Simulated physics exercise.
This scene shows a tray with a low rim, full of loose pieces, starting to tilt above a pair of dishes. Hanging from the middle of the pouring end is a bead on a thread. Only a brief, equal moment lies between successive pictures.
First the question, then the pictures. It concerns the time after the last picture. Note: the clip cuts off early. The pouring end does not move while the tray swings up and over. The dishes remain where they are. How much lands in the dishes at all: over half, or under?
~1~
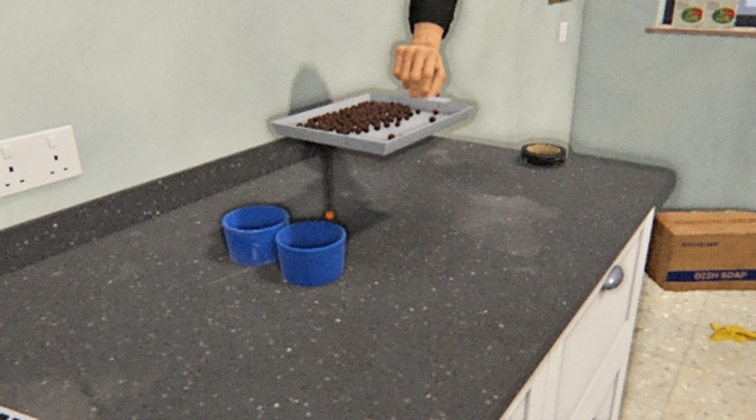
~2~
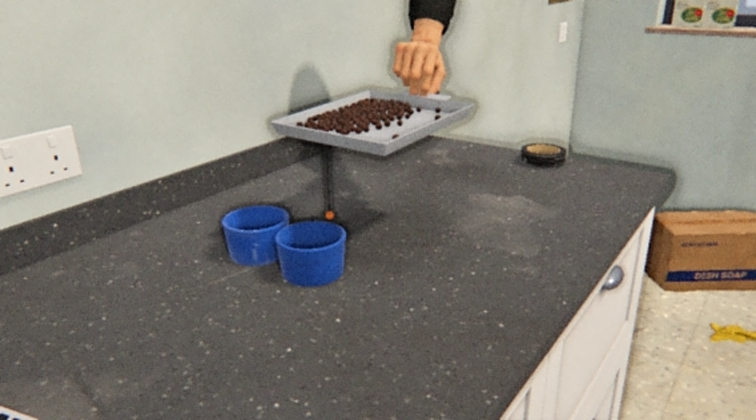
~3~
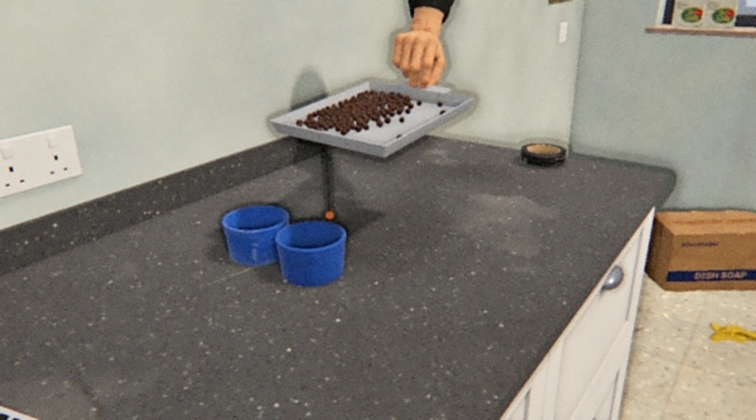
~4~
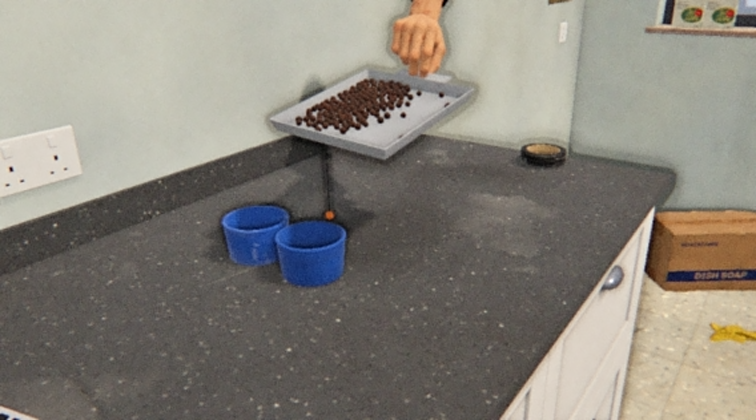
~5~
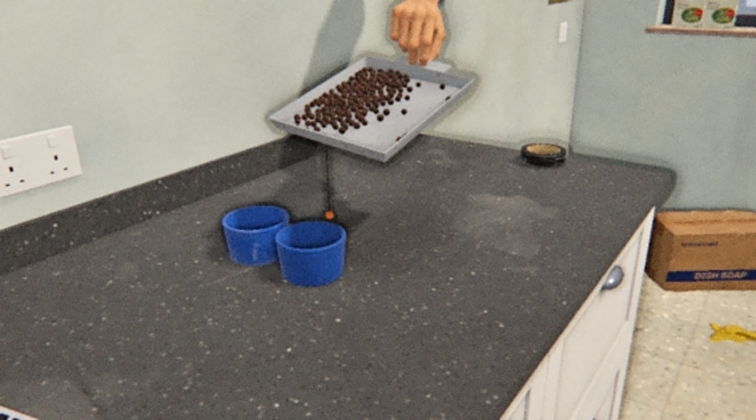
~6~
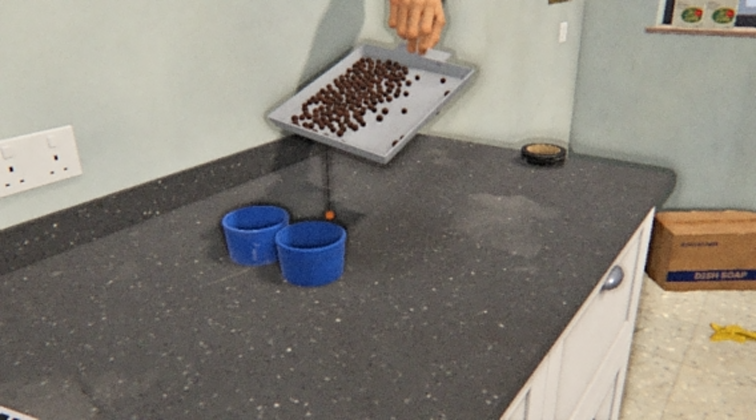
The load will mostly be spilled.
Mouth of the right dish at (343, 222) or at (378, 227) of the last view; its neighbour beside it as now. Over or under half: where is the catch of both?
A minority, then a minority.
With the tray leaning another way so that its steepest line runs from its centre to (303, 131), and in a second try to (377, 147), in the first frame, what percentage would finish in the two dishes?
Respectively 70 and 0 in a hundred.
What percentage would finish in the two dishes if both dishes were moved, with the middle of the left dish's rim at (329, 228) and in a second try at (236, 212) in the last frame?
You'd end up with around 60 per cent and then around 0 per cent.
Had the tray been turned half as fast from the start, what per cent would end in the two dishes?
Estimated share: Some 10%.
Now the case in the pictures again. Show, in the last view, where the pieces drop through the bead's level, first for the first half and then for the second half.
Around (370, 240) first; around (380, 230) second.
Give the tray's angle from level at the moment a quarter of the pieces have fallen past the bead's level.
Somewhere near 65°.
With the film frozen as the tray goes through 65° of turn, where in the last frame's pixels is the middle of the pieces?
Around (363, 172).
Shortly afterwards, tray tipped steeply; near half on the tray; only a few in the right dish; near a quarter outside both; near a quarter in the air.
Next, tray tipped past a quarter turn; a little in the right dish; all but a few outside both; only a few in the air.
Some moments later, tray tipped past a quarter turn; a little in the right dish; all but a few outside both.
In the end, tray tipped past a quarter turn; a little in the right dish; none at all in the left dish; all but a few outside both.
